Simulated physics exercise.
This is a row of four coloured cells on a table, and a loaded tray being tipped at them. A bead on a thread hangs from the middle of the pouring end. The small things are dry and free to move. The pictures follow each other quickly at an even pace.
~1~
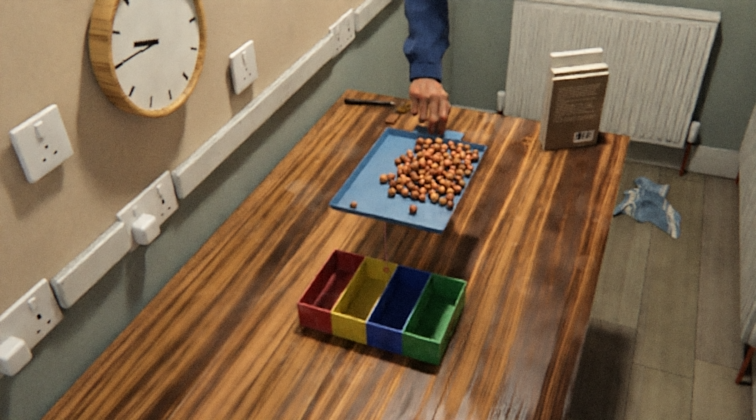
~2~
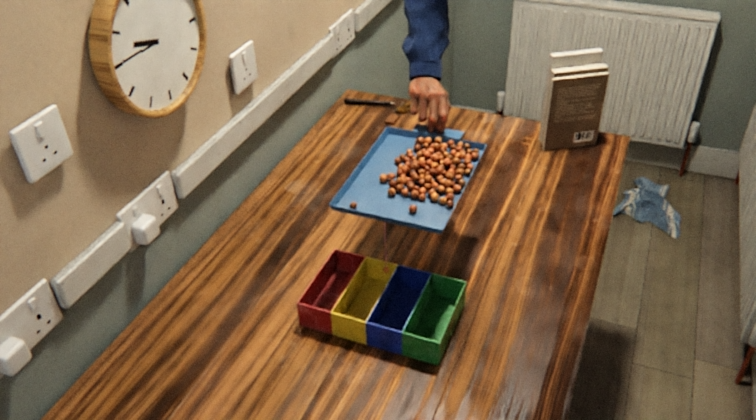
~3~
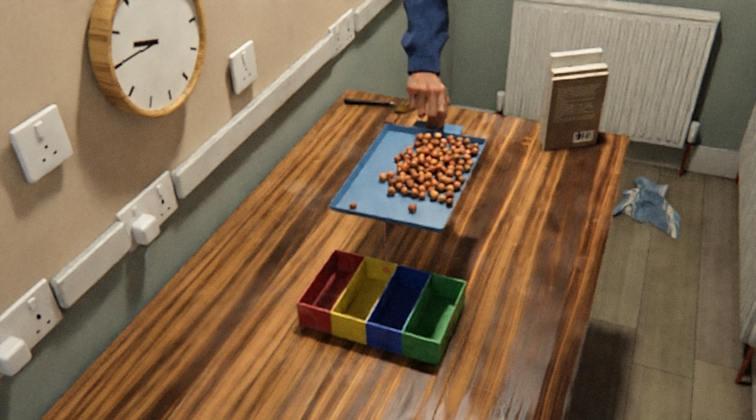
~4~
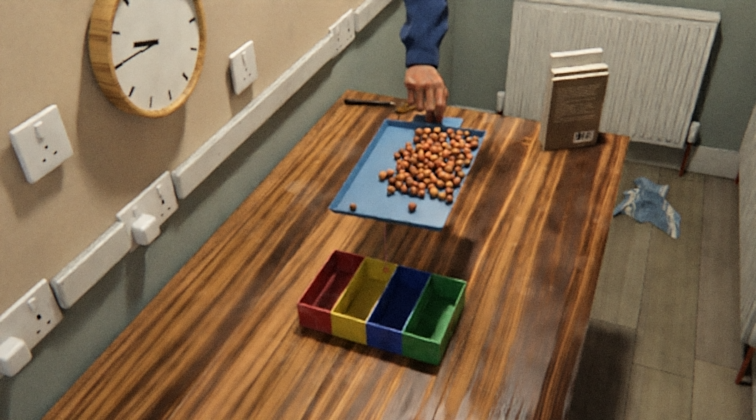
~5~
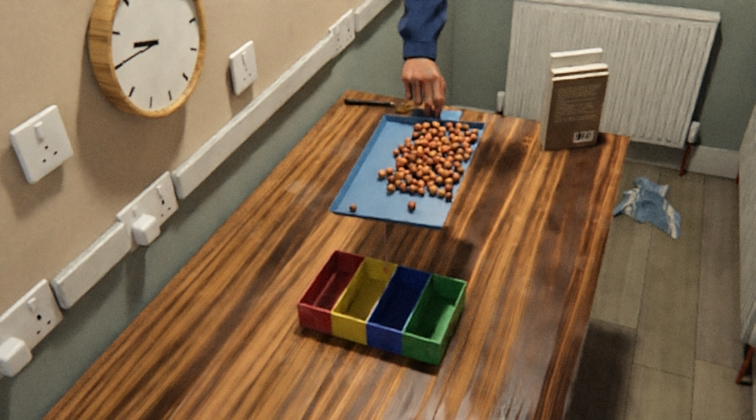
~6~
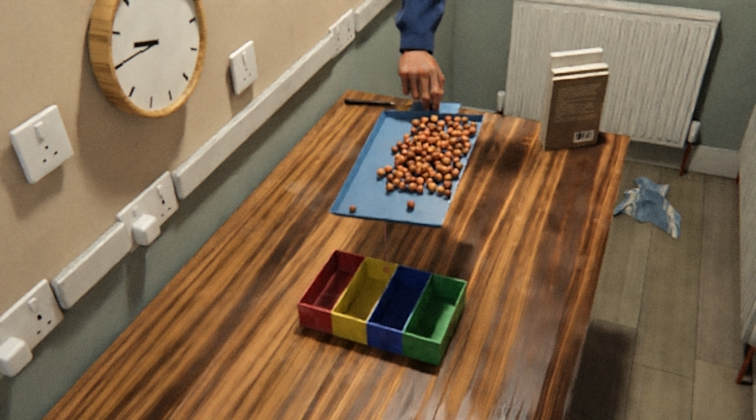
A hand slowly tilts a blue tray of hazelnuts above a row of coloured cells.
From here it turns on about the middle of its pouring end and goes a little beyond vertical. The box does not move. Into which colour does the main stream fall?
Most goes to the red cell.
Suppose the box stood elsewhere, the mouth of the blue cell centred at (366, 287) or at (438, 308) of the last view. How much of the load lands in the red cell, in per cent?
Roughly 20 per cent, and 10 per cent.
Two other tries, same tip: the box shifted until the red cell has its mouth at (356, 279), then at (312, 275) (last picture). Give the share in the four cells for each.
First some 40, then 90 per cent.
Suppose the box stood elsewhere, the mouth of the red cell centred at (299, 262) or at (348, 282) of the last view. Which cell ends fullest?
The first try: The cell in yellow. The second: The red one.
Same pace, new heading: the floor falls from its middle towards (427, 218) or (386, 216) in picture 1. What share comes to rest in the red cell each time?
The first gives 0 %, the second 20 %.
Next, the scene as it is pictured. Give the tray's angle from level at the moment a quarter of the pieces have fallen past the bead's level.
Roughly 60°.
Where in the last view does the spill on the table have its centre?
Around (293, 275).
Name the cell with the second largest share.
In second place: The cell in yellow.
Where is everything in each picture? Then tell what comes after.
In the first picture, corners of the pouring end (333, 203) and (441, 227), level; middle of the load (434, 167), hazelnuts; bead on its thread (386, 270); red cell (315, 316); yellow cell (349, 326); blue cell (384, 336); green cell (421, 347).
In the second picture, corners of the pouring end (333, 203) and (441, 227), level; middle of the load (434, 166).
In the third picture, corners of the pouring end (332, 204) and (440, 226), tipped barely, lowest at the left corner; middle of the load (433, 163).
In the fourth picture, corners of the pouring end (332, 206) and (440, 225), tipped a little, lowest at the left corner; middle of the load (433, 159).
In the fifth picture, corners of the pouring end (332, 208) and (440, 224), tipped a little, lowest at the left corner; middle of the load (432, 155).
In the sixth picture, corners of the pouring end (333, 210) and (439, 222), tipped clearly, lowest at the left corner; middle of the load (431, 151); red cell (315, 316); yellow cell (349, 326); blue cell (385, 336); green cell (421, 347).
Just after the last frame, tray tipped steeply; roughly two thirds on the tray; about a tenth in the red cell; just a few in the yellow cell; just a few in the blue cell; roughly a quarter falling or outside the box.
A moment on, tray tipped past a quarter turn; roughly two thirds in the red cell; roughly a quarter in the yellow cell; just a few in the blue cell; roughly a quarter falling or outside the box.
Further on, tray tipped past a quarter turn; roughly two thirds in the red cell; roughly a quarter in the yellow cell; just a few in the blue cell; roughly a quarter falling or outside the box.
When it is over, tray tipped past a quarter turn; roughly two thirds in the red cell; roughly a quarter in the yellow cell; just a few in the blue cell; not one in the green cell; roughly a quarter outside the box.
